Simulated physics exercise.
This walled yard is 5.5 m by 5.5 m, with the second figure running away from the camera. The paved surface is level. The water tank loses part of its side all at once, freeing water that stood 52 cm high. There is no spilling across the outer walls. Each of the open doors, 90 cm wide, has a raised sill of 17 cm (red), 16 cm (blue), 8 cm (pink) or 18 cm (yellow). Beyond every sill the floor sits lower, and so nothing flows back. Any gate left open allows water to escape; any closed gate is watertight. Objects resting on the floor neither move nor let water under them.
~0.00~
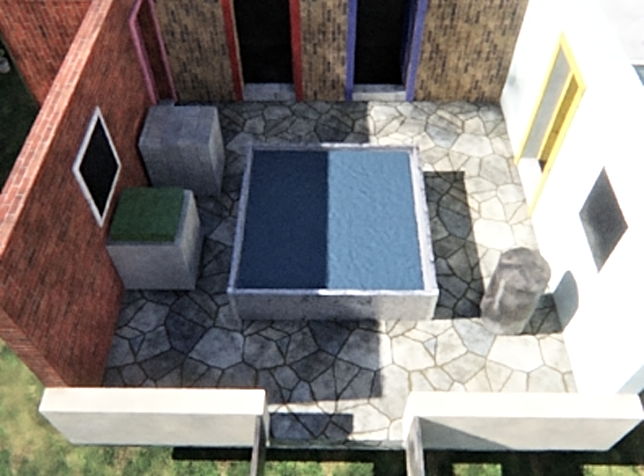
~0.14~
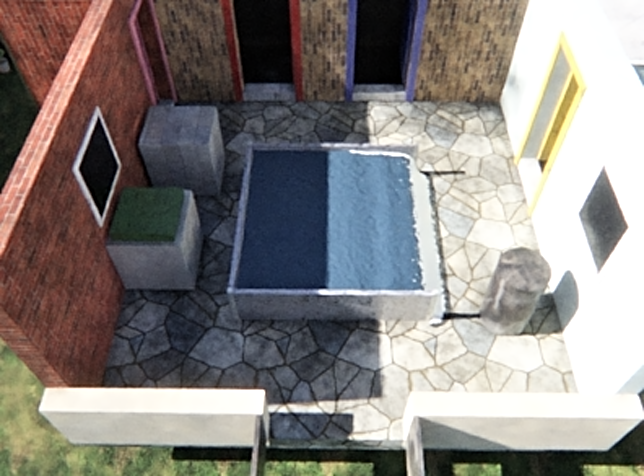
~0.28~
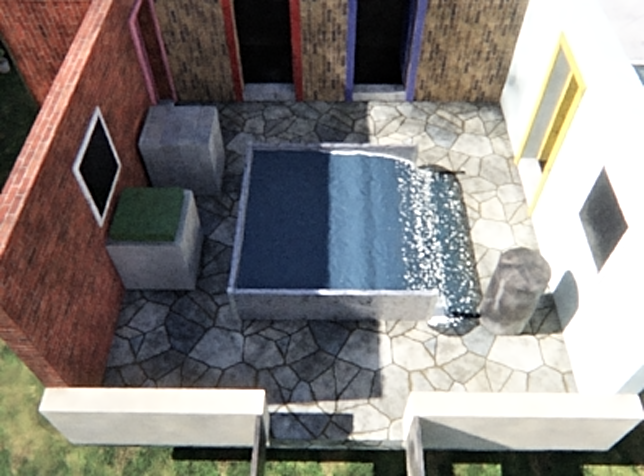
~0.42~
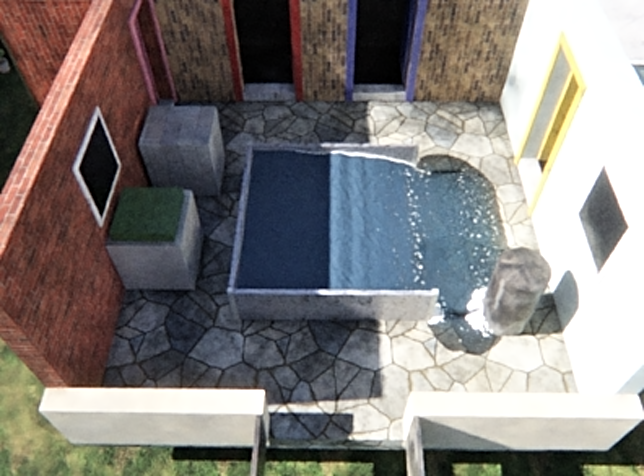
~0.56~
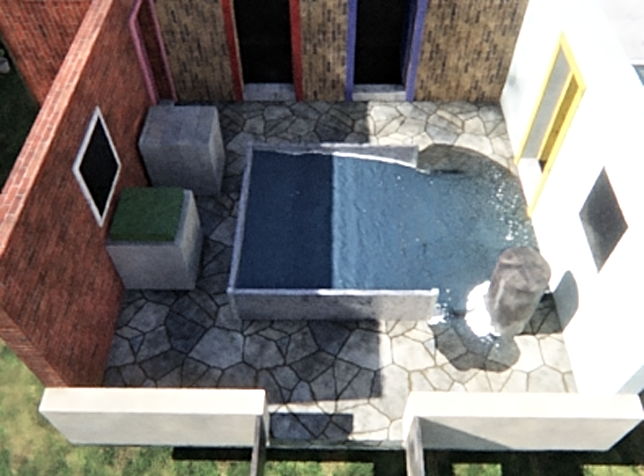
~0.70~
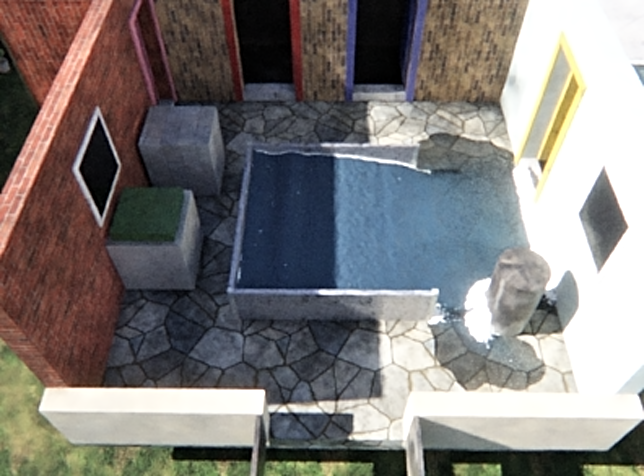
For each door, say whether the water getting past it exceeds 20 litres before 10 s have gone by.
At the end, at the red door the inflow will be within bounds, at the blue door the inflow will be within bounds, at the pink door the inflow will be out of bounds, at the yellow door the inflow will be out of bounds.
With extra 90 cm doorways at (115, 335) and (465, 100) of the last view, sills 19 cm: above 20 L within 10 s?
Check, in order - pass / fail.
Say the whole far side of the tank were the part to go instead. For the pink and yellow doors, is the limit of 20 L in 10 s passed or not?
Outcome at pink: Exceeded; outcome at yellow: Not exceeded.
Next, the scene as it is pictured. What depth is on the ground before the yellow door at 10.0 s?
The depth there is near 9.0 cm.
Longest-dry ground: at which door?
Pink.
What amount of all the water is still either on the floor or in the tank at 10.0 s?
Close to 84 in a hundred remains.
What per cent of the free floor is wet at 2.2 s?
Covered: Roughly 35 %.
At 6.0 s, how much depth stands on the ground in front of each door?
Depths: Red door 5 cm, blue door 10 cm, pink door 20 cm, yellow door 14 cm.
After 1.4 s water covers 30 % of the floor and is deepest (42 cm) near (531, 252); red door not reached, blue door not reached, pink door not reached, yellow door 32 cm at the sill, 23 L in.
After 2.2 s water covers 35 % of the floor and is deepest (38 cm) near (571, 404); red door not reached, blue door not reached, pink door not reached, yellow door 33 cm at the sill, 77 L in.
After 3.5 s water covers 65 % of the floor and is deepest (32 cm) near (494, 106); red door 3 cm at the sill, 0 L in, blue door 13 cm at the sill, 0 L in, pink door not reached, yellow door 22 cm at the sill, 127 L in.
After 6.0 s water covers 95 % of the floor and is deepest (20 cm) near (173, 112); red door 5 cm at the sill, 0 L in, blue door 10 cm at the sill, 0 L in, pink door 20 cm at the sill, 65 L in, yellow door 14 cm at the sill, 132 L in.
After 10.0 s water covers 95 % of the floor and is deepest (16 cm) near (143, 228); red door 10 cm at the sill, 0 L in, blue door 6 cm at the sill, 0 L in, pink door 11 cm at the sill, 177 L in, yellow door 9 cm at the sill, 132 L in.
